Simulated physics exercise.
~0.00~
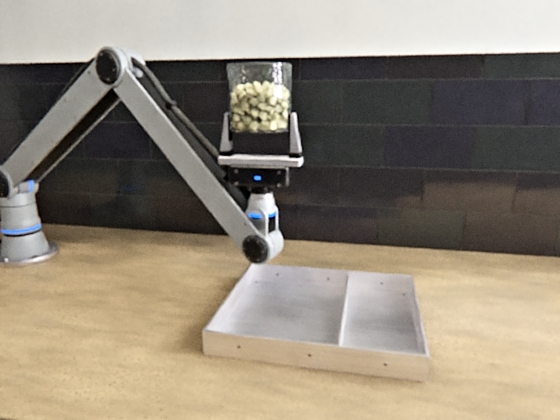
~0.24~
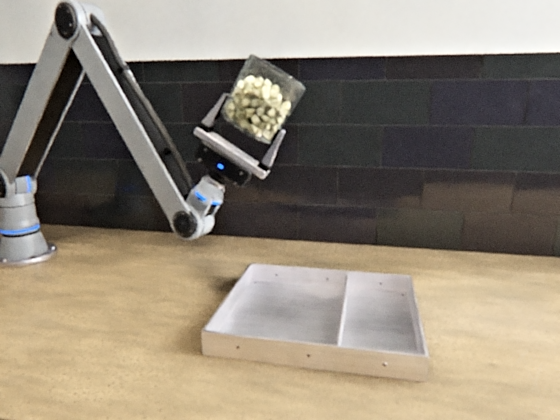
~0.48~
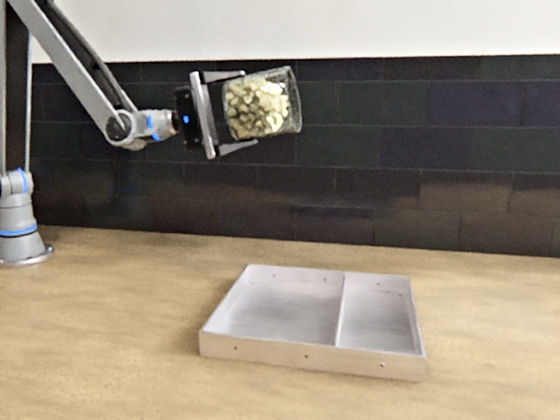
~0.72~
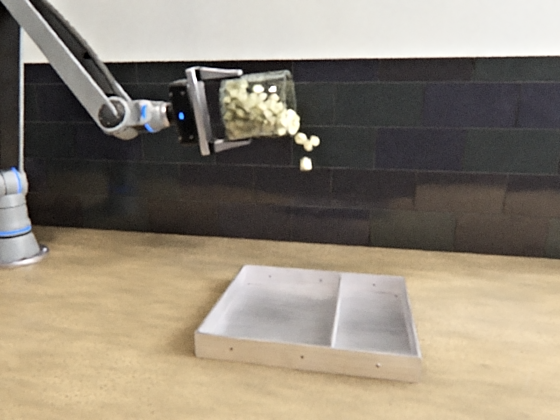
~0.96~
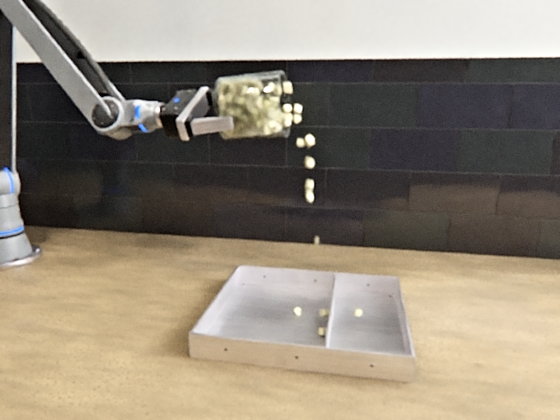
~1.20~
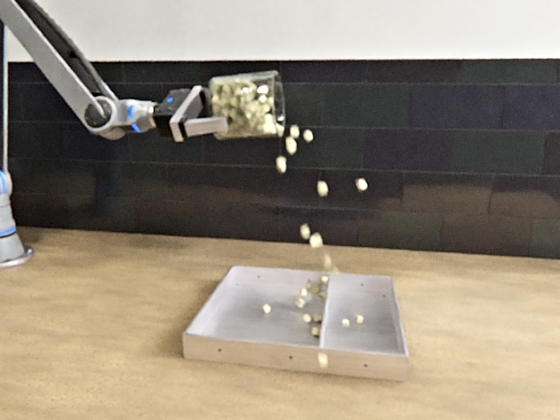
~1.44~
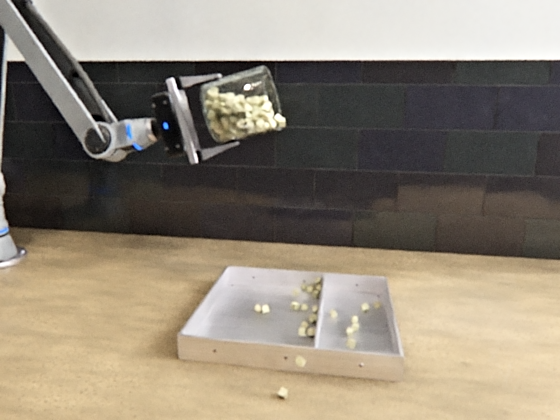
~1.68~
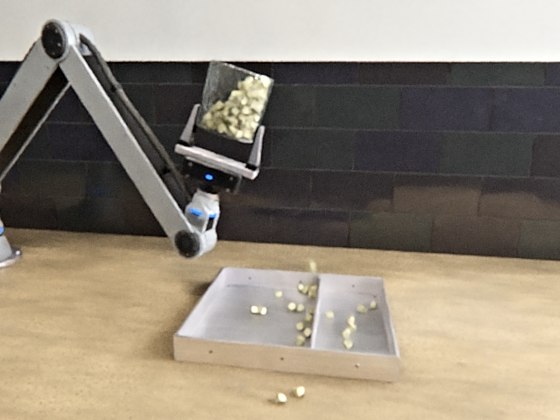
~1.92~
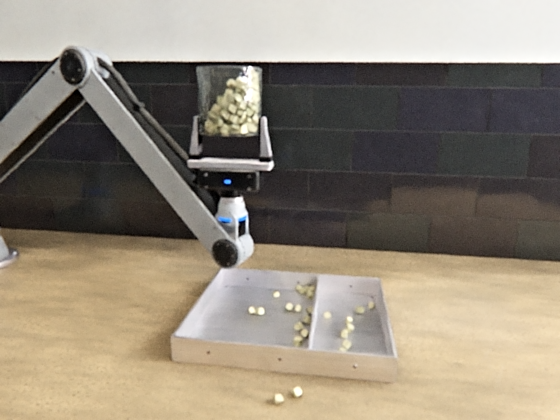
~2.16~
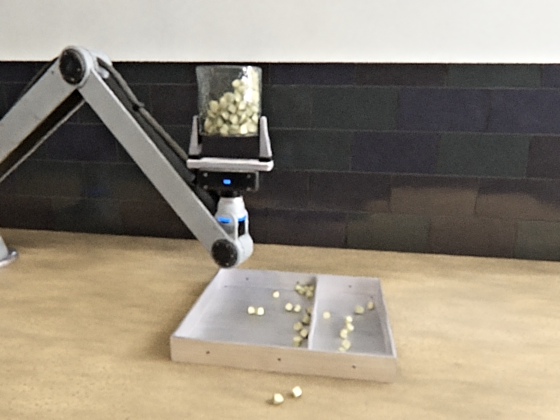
A robot arm tipped a clear tumbler of pale vegetable dice onto its side above a divided tray, spilling some into both parts and a few onto the table, then turned it upright again with most of the pieces still inside.
